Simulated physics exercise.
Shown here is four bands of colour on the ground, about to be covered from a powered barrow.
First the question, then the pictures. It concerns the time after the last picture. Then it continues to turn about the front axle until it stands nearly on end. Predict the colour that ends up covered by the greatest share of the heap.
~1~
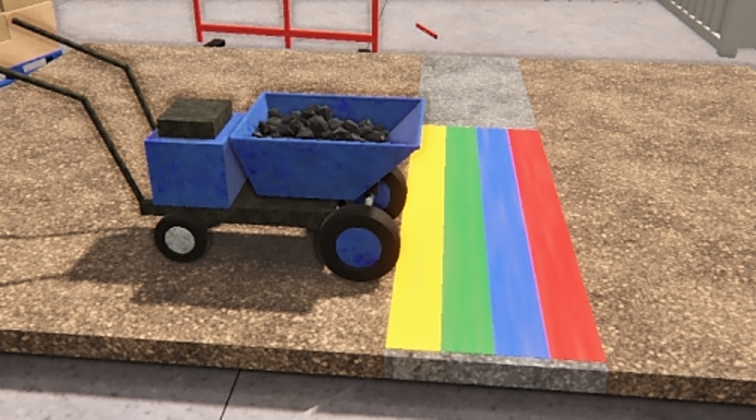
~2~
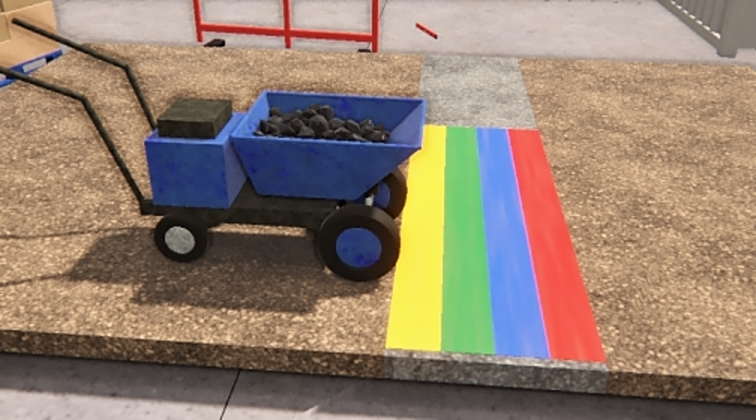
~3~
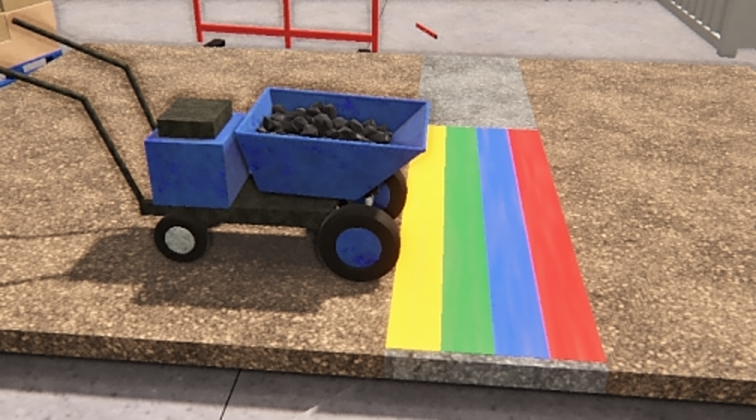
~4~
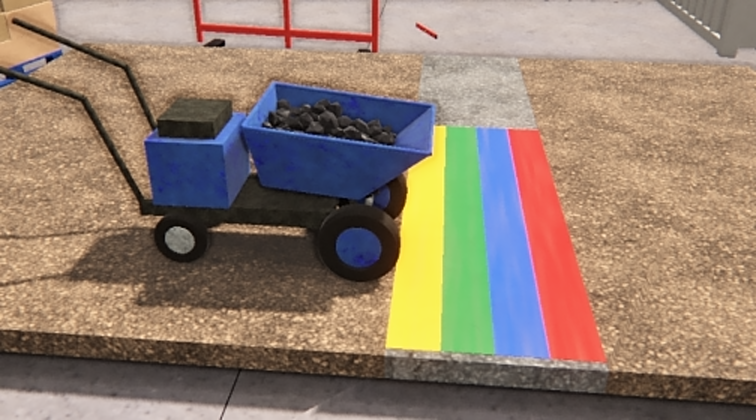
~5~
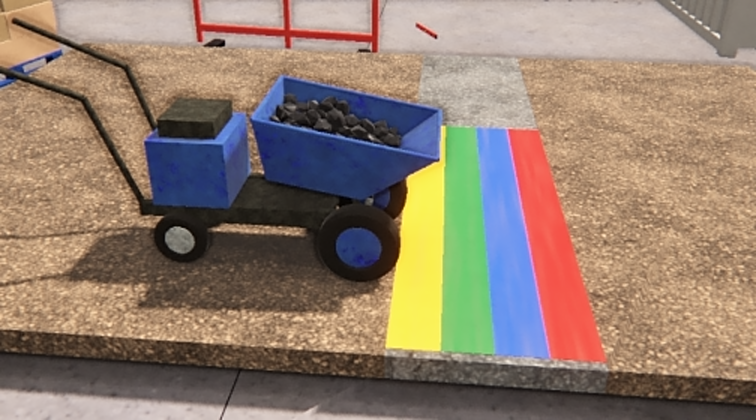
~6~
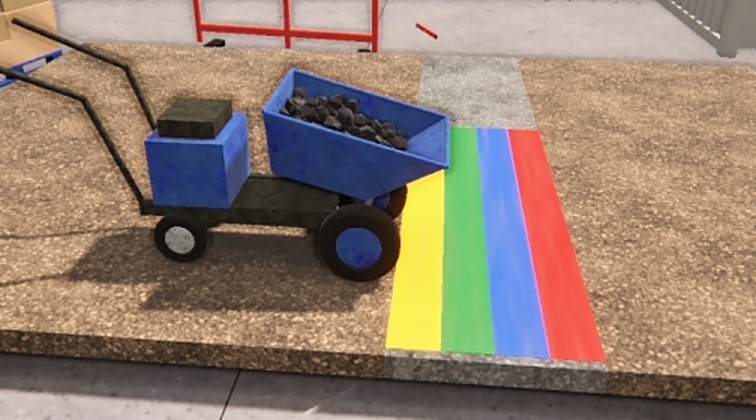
I would say blue.
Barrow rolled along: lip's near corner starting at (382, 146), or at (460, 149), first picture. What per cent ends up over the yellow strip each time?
In order: 0 % and 0 %.
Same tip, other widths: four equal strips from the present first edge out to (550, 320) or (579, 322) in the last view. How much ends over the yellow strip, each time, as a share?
Shares: Near 0 %; near 0 %.
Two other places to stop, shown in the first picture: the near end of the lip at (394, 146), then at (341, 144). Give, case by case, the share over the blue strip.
Close to 30 in a hundred, and close to 10 in a hundred.
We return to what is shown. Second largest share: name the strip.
Following the top strip comes the strip in red.
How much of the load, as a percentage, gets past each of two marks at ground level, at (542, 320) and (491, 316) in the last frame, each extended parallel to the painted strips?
Around 30 per cent for the first, around 70 per cent for the second.
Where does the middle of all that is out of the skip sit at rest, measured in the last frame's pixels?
Close to (521, 251) in the last picture.
Shortly afterwards, skip tipped well over; the whole lot in the skip.
Next, skip tipped steeply; the bulk in the skip; only a few over the green strip; a little over the blue strip; only a few over the red strip.
Some moments later, skip tipped right over; near a quarter in the skip; a little over the green strip; near a third over the blue strip; near a quarter over the red strip; a little off the paint.
In the end, skip tipped right over; near a quarter in the skip; none at all over the yellow strip; a little over the green strip; near a third over the blue strip; near a quarter over the red strip; a little off the paint.
